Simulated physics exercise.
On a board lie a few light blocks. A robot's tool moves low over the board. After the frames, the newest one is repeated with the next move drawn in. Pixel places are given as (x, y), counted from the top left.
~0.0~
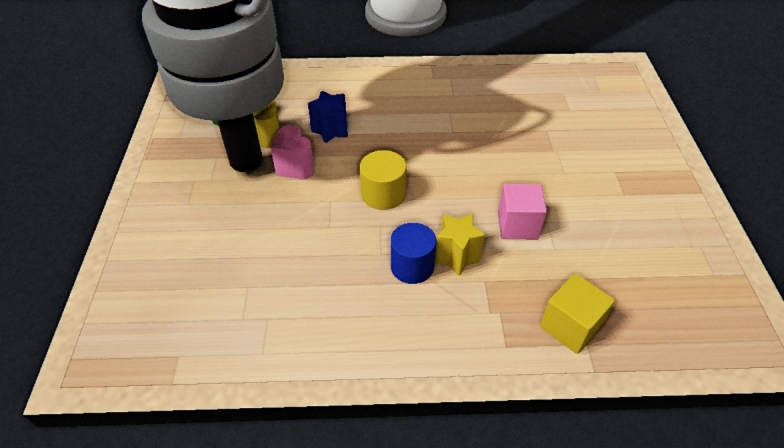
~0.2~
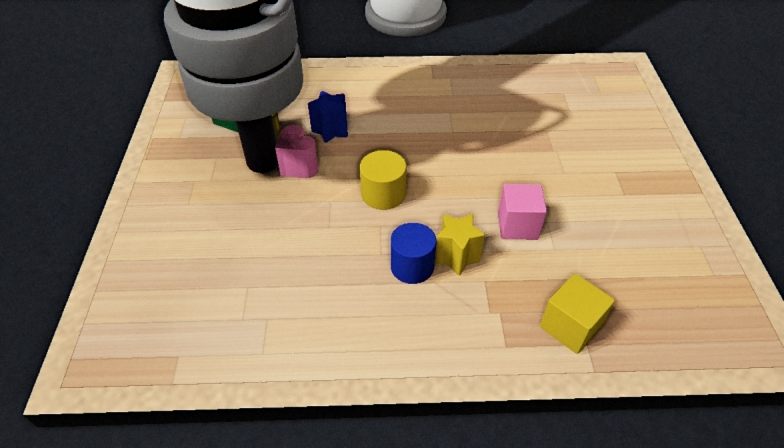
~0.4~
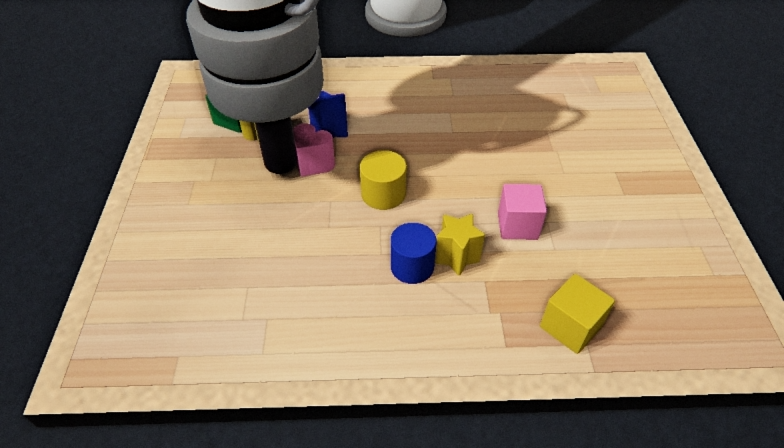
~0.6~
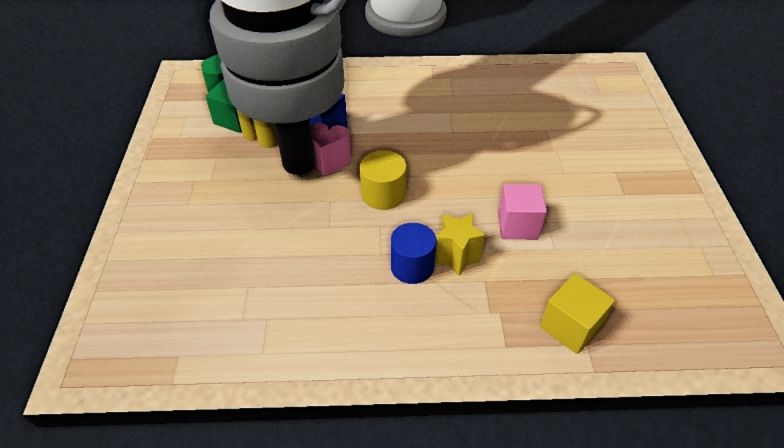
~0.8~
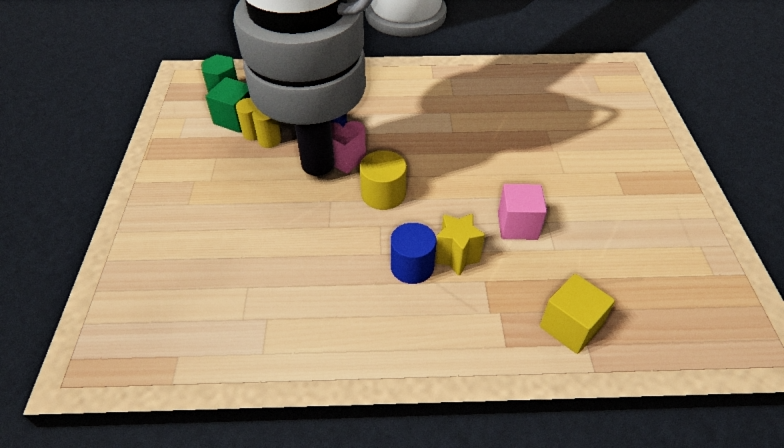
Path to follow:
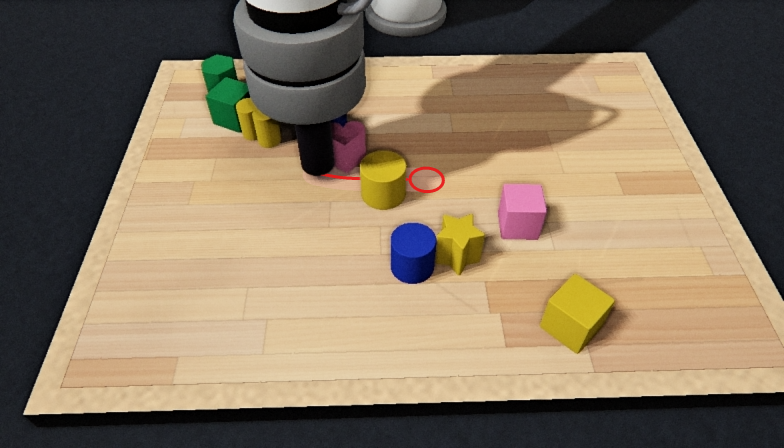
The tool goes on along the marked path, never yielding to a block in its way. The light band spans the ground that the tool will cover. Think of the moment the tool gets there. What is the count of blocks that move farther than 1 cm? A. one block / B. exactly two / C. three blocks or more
The one that fits is B, exactly two.
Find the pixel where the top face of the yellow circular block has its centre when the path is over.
(428, 180)
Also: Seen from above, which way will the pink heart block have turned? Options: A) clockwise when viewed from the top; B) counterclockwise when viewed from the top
I choose B.
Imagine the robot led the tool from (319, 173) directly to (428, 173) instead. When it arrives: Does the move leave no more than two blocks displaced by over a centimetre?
Short answer: Yes.
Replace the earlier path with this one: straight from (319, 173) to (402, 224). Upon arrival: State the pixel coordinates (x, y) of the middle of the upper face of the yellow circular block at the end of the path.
Put as a pixel place, it's (433, 175).
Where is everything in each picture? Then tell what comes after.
Lower end of the tool at (247, 162), tops of blocks, blue star at (328, 102), pink heart block at (290, 139), yellow circular block at (383, 165), in the first picture.
Tool at (264, 163), pink heart block at (294, 138), in the second picture.
Tool at (281, 164), pink heart block at (310, 136), in the third picture.
Tool at (300, 165), pink heart block at (327, 133), in the fourth picture.
Tool at (318, 166), blue star hidden, pink heart block at (343, 131), yellow circular block at (383, 165), in the fifth picture.
The drawn path runs from (319, 173) via (372, 179), ending at (427, 180).
The first path, step by step. One third of the way, tool at (354, 171); pink heart block at (357, 128), turned 30° anticlockwise.
Two thirds of the way, tool at (391, 172); pink heart block at (358, 128), turned 35° anticlockwise; yellow circular block at (413, 175).
At the end, tool at (427, 172); blue star not moved; pink heart block at (358, 128), turned 35° anticlockwise; yellow circular block at (428, 180).
